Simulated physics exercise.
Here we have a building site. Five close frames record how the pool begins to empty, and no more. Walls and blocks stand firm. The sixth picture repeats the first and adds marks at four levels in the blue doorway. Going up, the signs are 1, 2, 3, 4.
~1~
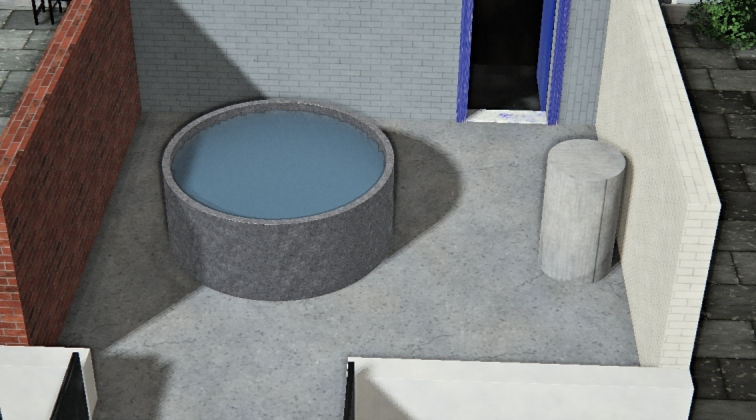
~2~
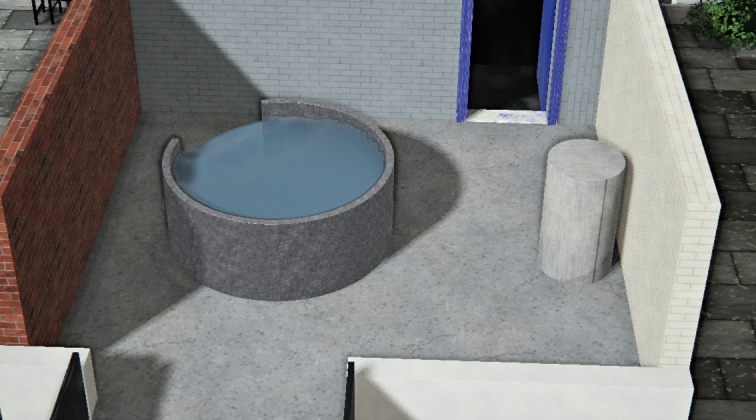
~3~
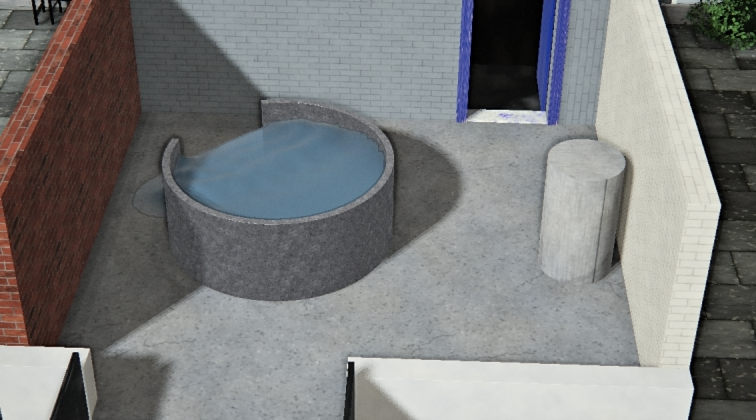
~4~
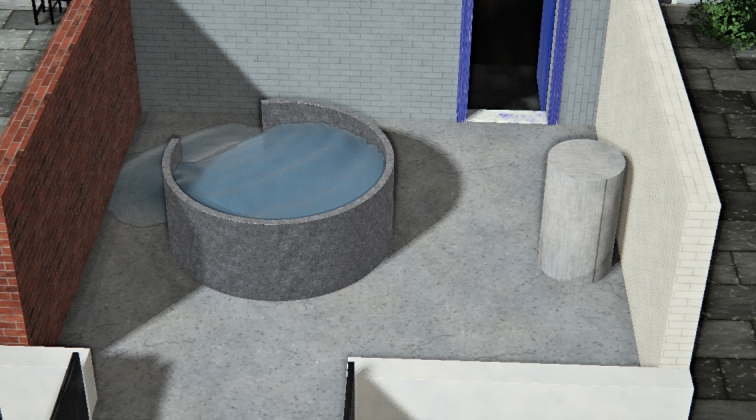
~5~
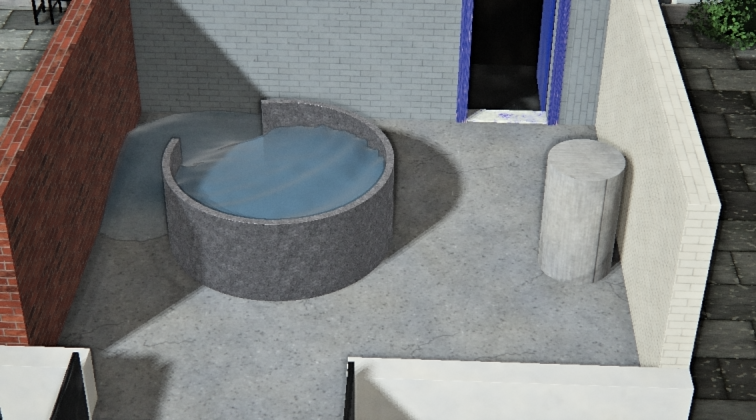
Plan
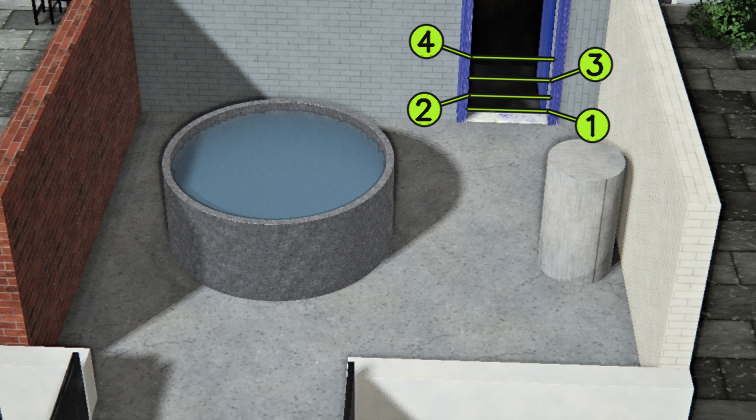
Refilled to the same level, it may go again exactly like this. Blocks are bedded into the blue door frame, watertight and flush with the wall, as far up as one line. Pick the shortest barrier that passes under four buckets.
The answer is line 1.
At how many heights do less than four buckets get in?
All four.
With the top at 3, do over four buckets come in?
No.
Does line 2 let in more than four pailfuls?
No.
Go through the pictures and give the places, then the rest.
Water in the pool at rest, its middle at (279, 164); foot of the blue doorway at (507, 123); open gate at (218, 348), in the first picture.
Water covers 2 % of the ground, its front hidden from here, in the second picture.
Front seen at (157, 201), 5 % of the ground wet, in the third picture.
Front seen at (119, 175), 10 % of the ground wet, in the fourth picture.
Front seen at (185, 113), 15 % of the ground wet, in the fifth picture.
On the marked copy, 1 at (508, 110); 2 at (509, 96); 3 at (510, 79); 4 at (512, 58); from the bottom up 1, 2, 3, 4.
Choosing 1, a splash gets over, under a bucket.
Choosing 2, nothing gets over.
Choosing 3, nothing gets over.
Choosing 4, nothing gets over.
